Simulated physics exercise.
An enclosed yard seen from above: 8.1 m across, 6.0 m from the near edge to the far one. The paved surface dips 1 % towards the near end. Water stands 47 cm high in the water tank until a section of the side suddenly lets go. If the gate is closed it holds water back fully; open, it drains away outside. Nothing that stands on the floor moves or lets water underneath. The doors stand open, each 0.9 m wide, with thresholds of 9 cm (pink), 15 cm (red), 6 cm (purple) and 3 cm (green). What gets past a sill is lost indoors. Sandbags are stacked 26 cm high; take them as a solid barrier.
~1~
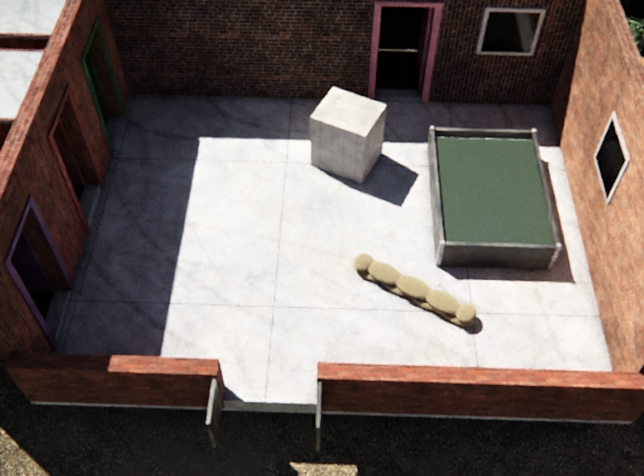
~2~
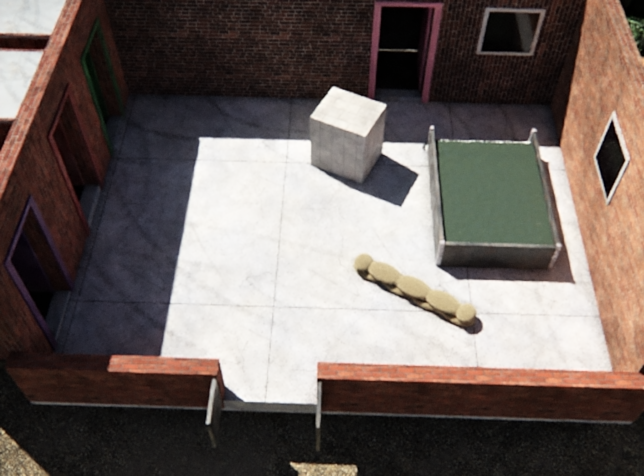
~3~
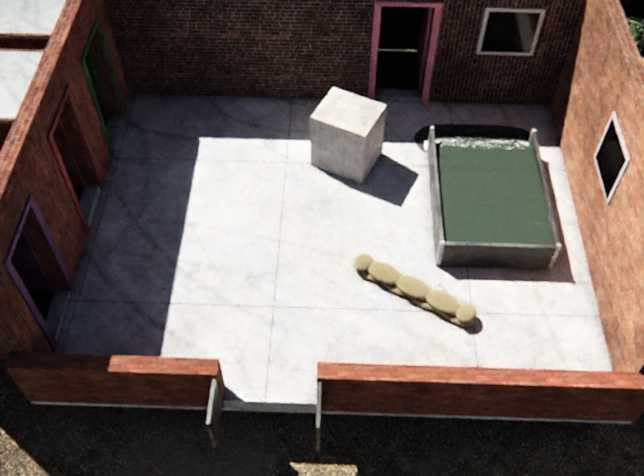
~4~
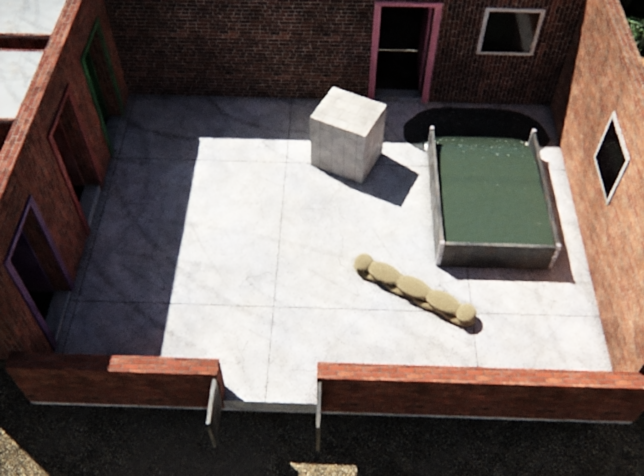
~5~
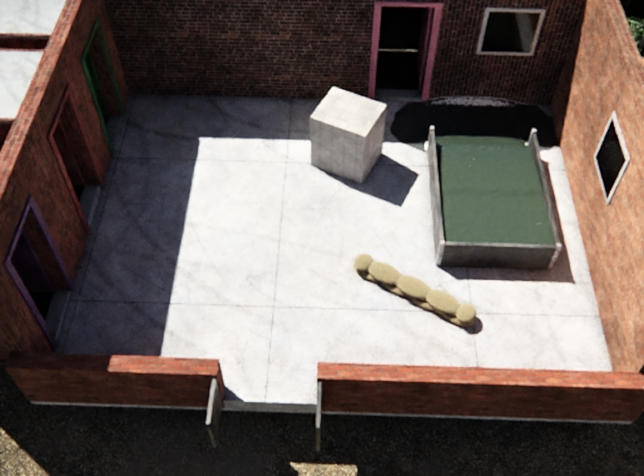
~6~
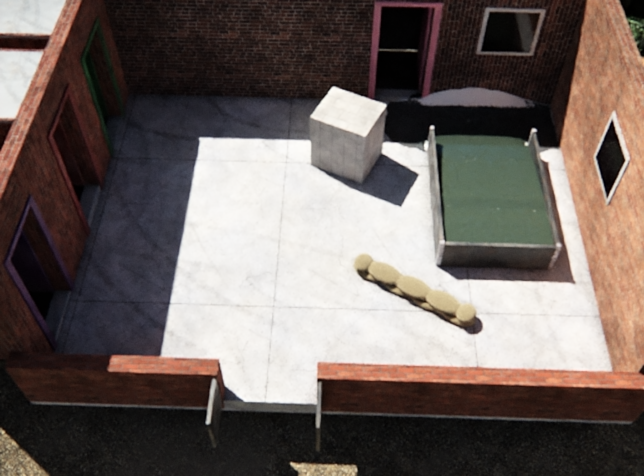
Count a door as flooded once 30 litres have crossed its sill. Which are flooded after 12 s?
The water let in: At the pink door it exceeds the limit; at the red door it keeps below the limit; at the purple door it keeps below the limit; at the green door it exceeds the limit.
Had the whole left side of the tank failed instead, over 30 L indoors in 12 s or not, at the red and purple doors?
Against that limit: Red under, purple over.
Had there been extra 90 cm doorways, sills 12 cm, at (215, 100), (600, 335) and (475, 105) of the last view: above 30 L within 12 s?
In that order: Under, not over, above.
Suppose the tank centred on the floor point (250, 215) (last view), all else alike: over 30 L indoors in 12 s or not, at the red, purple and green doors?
Against that limit: Red not over, purple under, green past it.
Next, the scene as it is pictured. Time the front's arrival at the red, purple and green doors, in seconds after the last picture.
Arrival: Red 3.8 s, purple 5.5 s, green 3.2 s.
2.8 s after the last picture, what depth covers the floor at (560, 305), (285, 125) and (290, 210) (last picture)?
About 4, 6 and 0 cm.
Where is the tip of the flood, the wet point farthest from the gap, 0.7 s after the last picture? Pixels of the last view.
At about (336, 101).
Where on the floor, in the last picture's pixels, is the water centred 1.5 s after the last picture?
Near (475, 160).
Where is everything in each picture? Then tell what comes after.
In the first picture, the water tank at (490, 187) is whole and still, 47 cm deep.
In the second picture, water pours out on the water tank's far side and has run 0.9 m, to a hidden place; typically 8 cm deep outside, 47 cm at the water tank's back.
In the third picture, the front is at a hidden place, 1.1 m from the gap on the water tank's far side; 1.2 m2 of floor is under water; 47 cm left at the back of the water tank.
In the fourth picture, water pours out on the water tank's far side and has run 1.4 m, to (532, 124); typically 7 cm deep outside, 47 cm at the water tank's back.
In the fifth picture, water pours out on the water tank's far side and has run 1.7 m, to (529, 106); typically 7 cm deep outside, 47 cm at the water tank's back.
In the sixth picture, water pours out on the water tank's far side and has run 1.9 m, to (548, 107); typically 8 cm deep outside, 47 cm at the water tank's back.
Then, 0.7 s after the last picture water covers 10 % of the floor and is deepest (38 cm) near (545, 106); pink door 16 cm at the sill, 5 L in, red door not reached, purple door not reached, green door not reached.
Then, 1.5 s after the last picture water covers 15 % of the floor and is deepest (36 cm) near (545, 106); pink door 18 cm at the sill, 24 L in, red door not reached, purple door not reached, green door not reached.
Then, 2.8 s after the last picture water covers 35 % of the floor and is deepest (24 cm) near (551, 133); pink door 14 cm at the sill, 57 L in, red door not reached, purple door not reached, green door not reached.
Then, 6.3 s after the last picture water covers 65 % of the floor and is deepest (12 cm) near (610, 397); pink door 6 cm at the sill, 68 L in, red door 6 cm at the sill, 0 L in, purple door 2 cm at the sill, 0 L in, green door 9 cm at the sill, 94 L in.
Then, 11.3 s after the last picture water covers 90 % of the floor and is deepest (8 cm) near (47, 378); pink door 4 cm at the sill, 68 L in, red door 3 cm at the sill, 0 L in, purple door 8 cm at the sill, 3 L in, green door 3 cm at the sill, 130 L in.
